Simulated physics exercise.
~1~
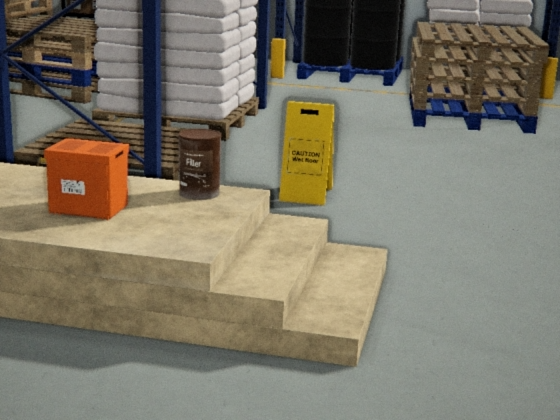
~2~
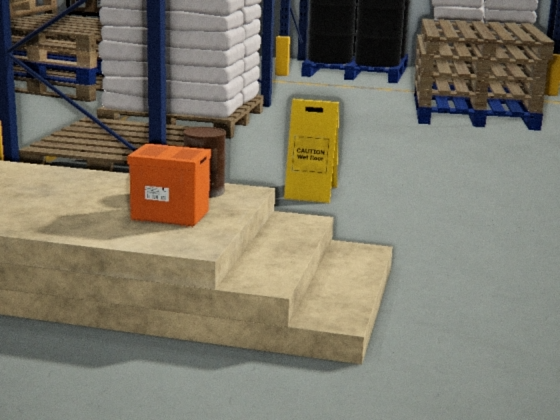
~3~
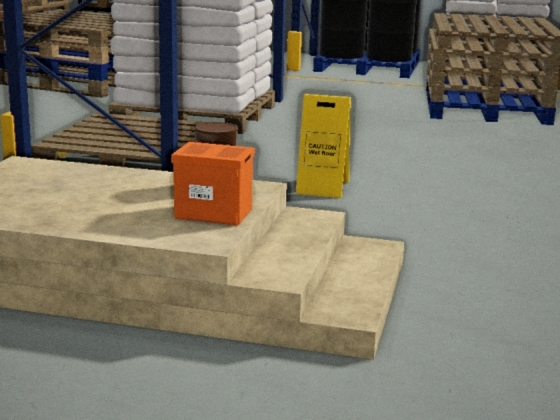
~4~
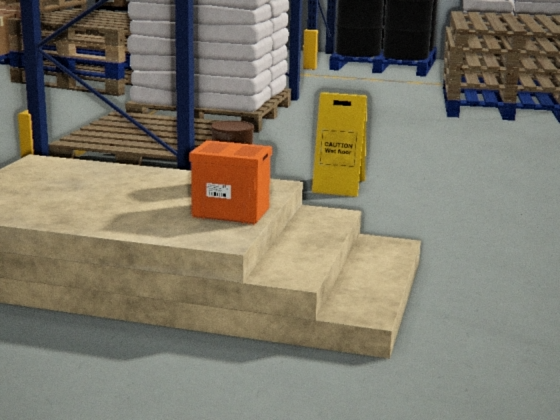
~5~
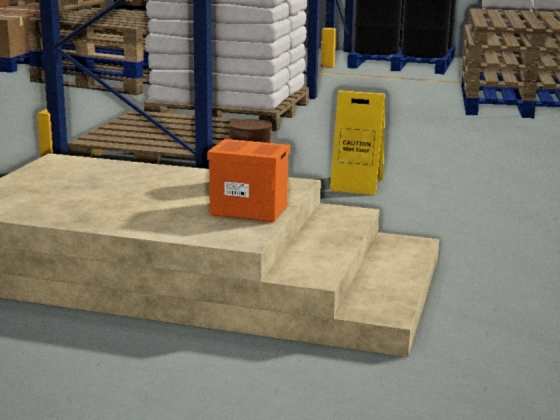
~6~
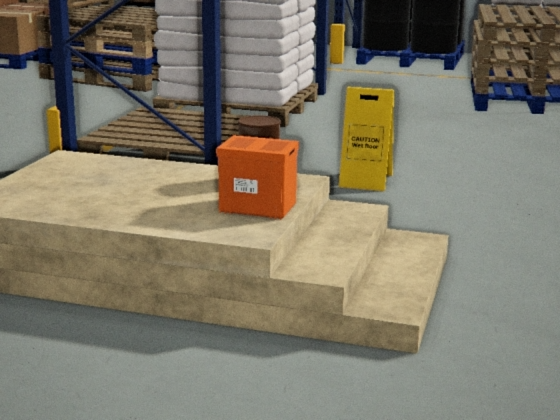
Orange tote sliding right across a stepped landing in a warehouse, stopping upright near the top step, partly hiding a brown pail.
